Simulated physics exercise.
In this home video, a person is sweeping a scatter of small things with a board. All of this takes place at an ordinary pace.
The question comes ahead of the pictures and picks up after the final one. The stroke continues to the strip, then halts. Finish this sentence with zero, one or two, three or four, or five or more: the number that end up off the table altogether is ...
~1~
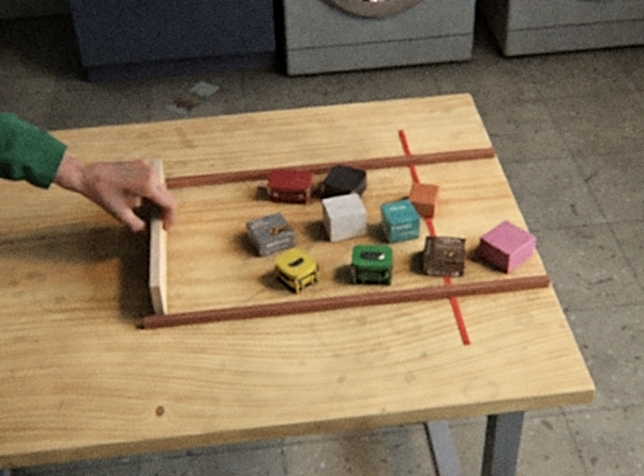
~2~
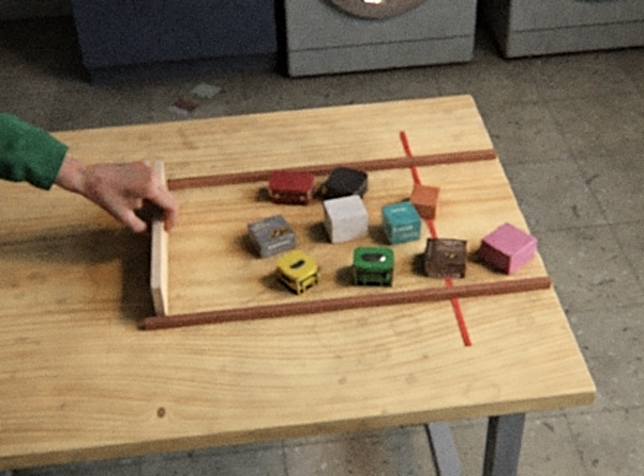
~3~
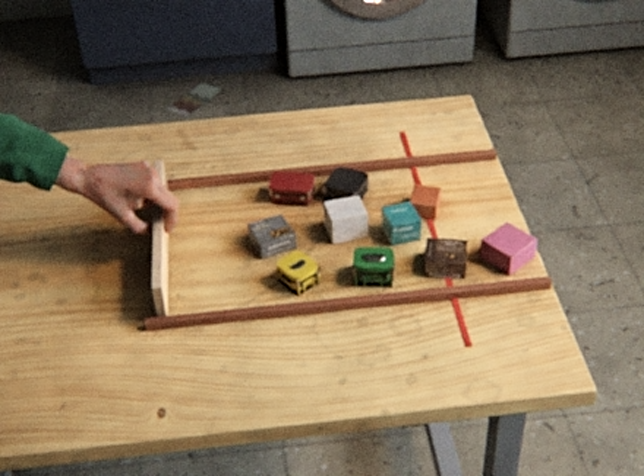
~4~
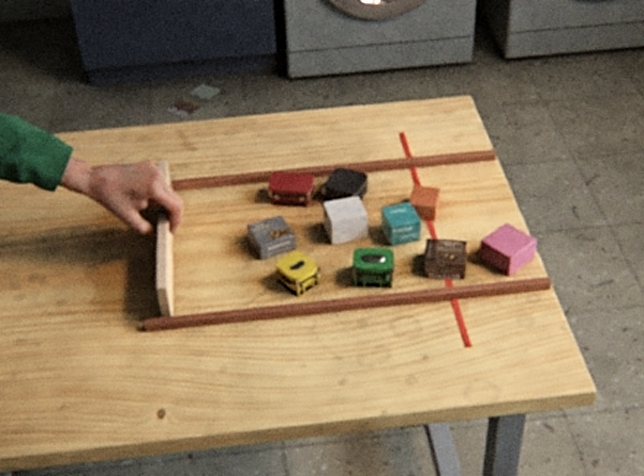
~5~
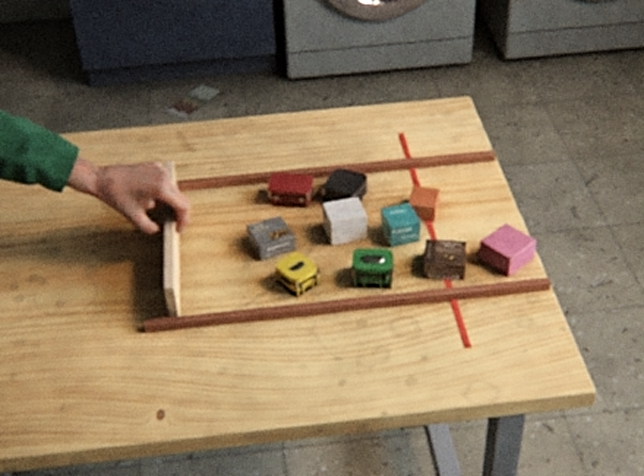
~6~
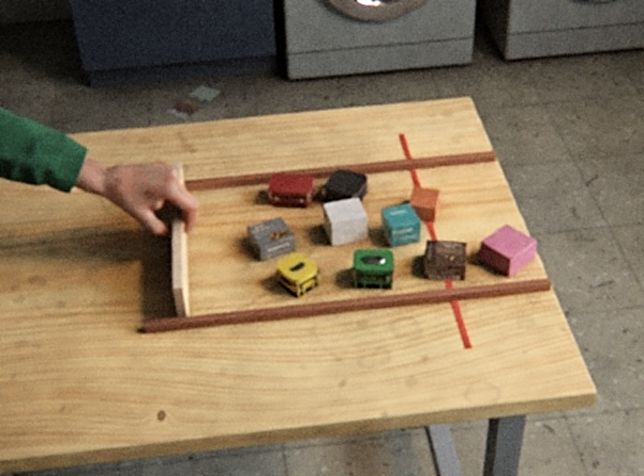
The number that end up off the table altogether is one or two.
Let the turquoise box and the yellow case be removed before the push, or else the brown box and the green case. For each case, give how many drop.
Counts - first: 1, second: 0.
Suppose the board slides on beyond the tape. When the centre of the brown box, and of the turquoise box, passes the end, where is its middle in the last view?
(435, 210) and (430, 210), roughly.
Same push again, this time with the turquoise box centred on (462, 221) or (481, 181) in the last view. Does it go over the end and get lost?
First spot: Safe; second: Gone.
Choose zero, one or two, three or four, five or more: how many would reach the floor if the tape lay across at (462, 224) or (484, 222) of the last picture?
First try 3 or 4; second try five or over.
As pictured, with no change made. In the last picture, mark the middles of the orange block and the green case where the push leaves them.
You'll see the orange block at (502, 192), with the green case at (493, 254).
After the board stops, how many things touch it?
Tally at the end: 3.
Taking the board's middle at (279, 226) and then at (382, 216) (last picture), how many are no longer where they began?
It comes to 3 for the first spot, 10 for the other.
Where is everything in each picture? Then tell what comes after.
Pink block (507, 246); brown box (444, 256); orange block (424, 200); board (159, 234); tape (430, 224), in the first picture.
Brown box (446, 258); black case (346, 187), in the second picture.
Orange block (425, 202); red case (292, 189), in the third picture.
Pink block (508, 249); board (165, 236), in the fourth picture.
Brown box (445, 259); grey box (271, 238), in the fifth picture.
Pink block (508, 250); brown box (445, 260); orange block (425, 204); board (180, 236); tape (431, 227), in the sixth picture.
Early on, none off yet; pink block at rest near (508, 250); brown box at rest near (445, 260); orange block at rest near (425, 204).
A while later, none off yet; pink block travelled about its own width near (538, 247); brown box travelled about its own width near (494, 248); orange block travelled about its own width near (471, 196).
Finally, the number that fall off is one or two; lost, pink block.
